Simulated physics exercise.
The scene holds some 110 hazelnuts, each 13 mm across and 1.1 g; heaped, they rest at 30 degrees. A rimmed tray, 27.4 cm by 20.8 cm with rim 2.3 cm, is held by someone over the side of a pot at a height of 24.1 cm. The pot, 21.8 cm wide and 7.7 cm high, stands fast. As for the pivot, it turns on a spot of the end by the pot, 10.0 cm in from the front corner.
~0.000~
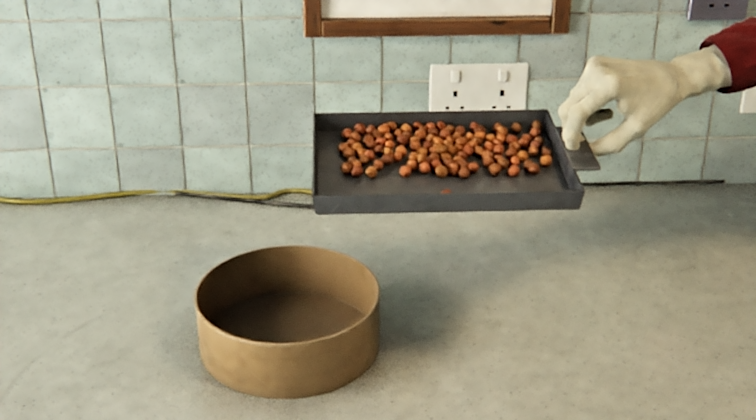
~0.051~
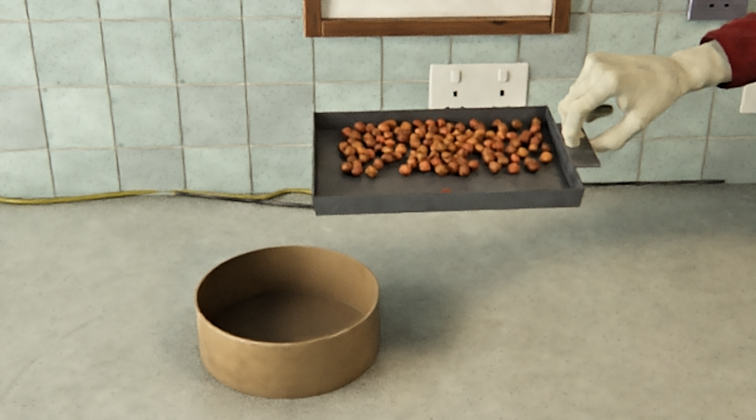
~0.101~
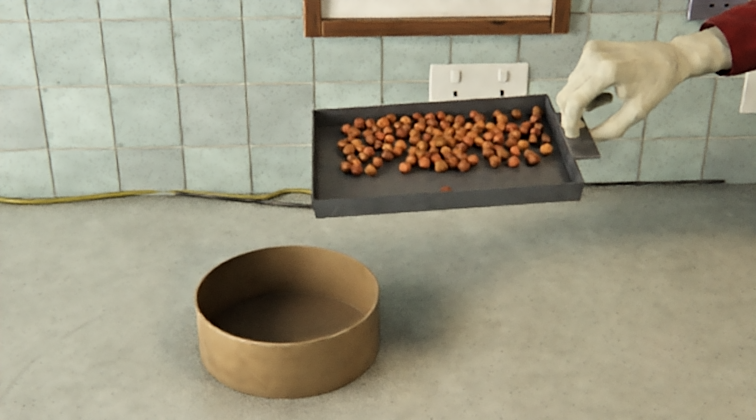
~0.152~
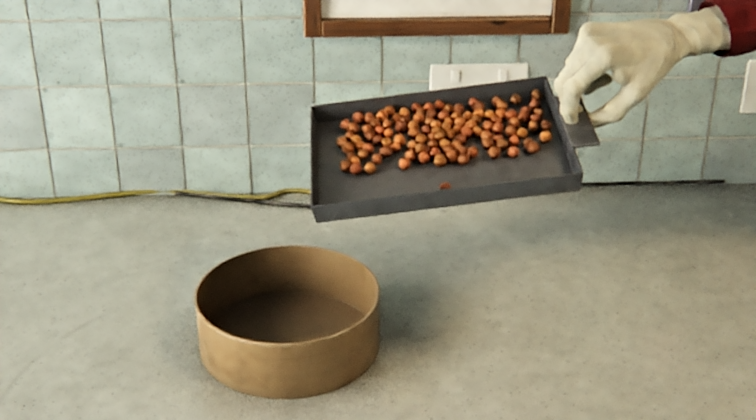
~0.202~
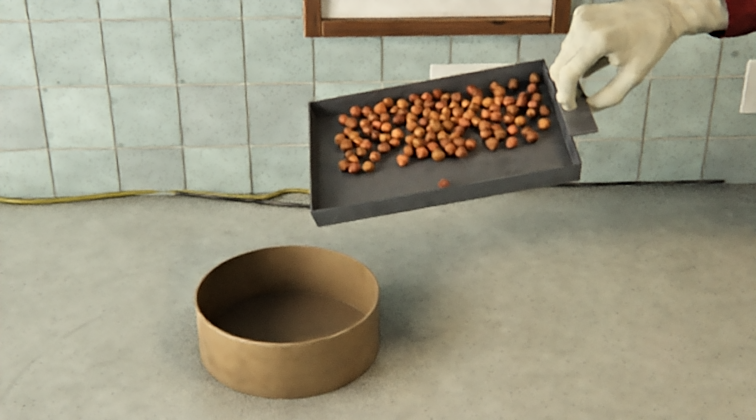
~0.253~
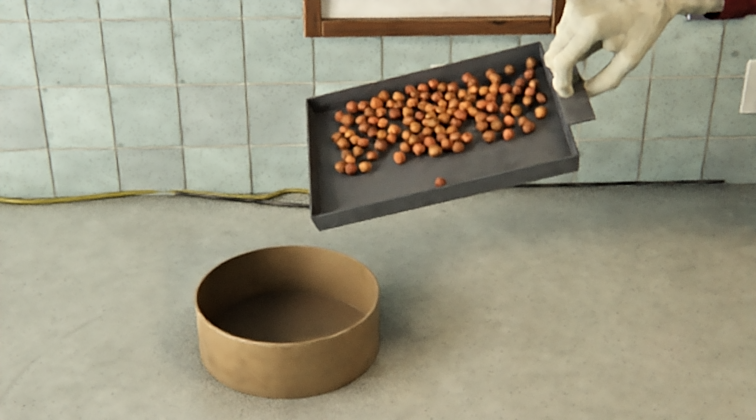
A gloved hand raises the right end of a dark tray of brown hazelnuts.
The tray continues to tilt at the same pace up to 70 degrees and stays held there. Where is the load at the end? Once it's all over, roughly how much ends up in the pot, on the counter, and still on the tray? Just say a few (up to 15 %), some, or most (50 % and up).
Pot: A few, counter: Some, left on the tray: Most.
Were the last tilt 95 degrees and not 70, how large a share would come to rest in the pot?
Pot share: About 30 per cent.
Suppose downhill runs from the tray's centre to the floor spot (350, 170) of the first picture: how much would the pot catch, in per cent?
About 10 per cent.
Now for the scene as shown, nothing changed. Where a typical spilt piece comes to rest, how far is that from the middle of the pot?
Distance: Around 22 cm.
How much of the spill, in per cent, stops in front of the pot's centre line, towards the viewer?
About 100 per cent.
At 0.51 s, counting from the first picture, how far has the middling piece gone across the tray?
I'd say close to 9 centimetres.
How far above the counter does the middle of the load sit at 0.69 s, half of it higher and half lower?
I'd put it near 26 cm.
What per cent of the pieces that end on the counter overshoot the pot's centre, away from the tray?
70 %.
After 0.51 s, tilt 44 degrees; the tray holds 100 %, the pot 0 %.
After 0.69 s, tilt 62 degrees; the tray holds 95 %, the pot 0 %.
After 0.98 s, tilt 70 degrees; the tray holds 70 %, the pot 5 %.
By 2.0 s all is still; pot 5 %, counter 30 %, tray 65 %.
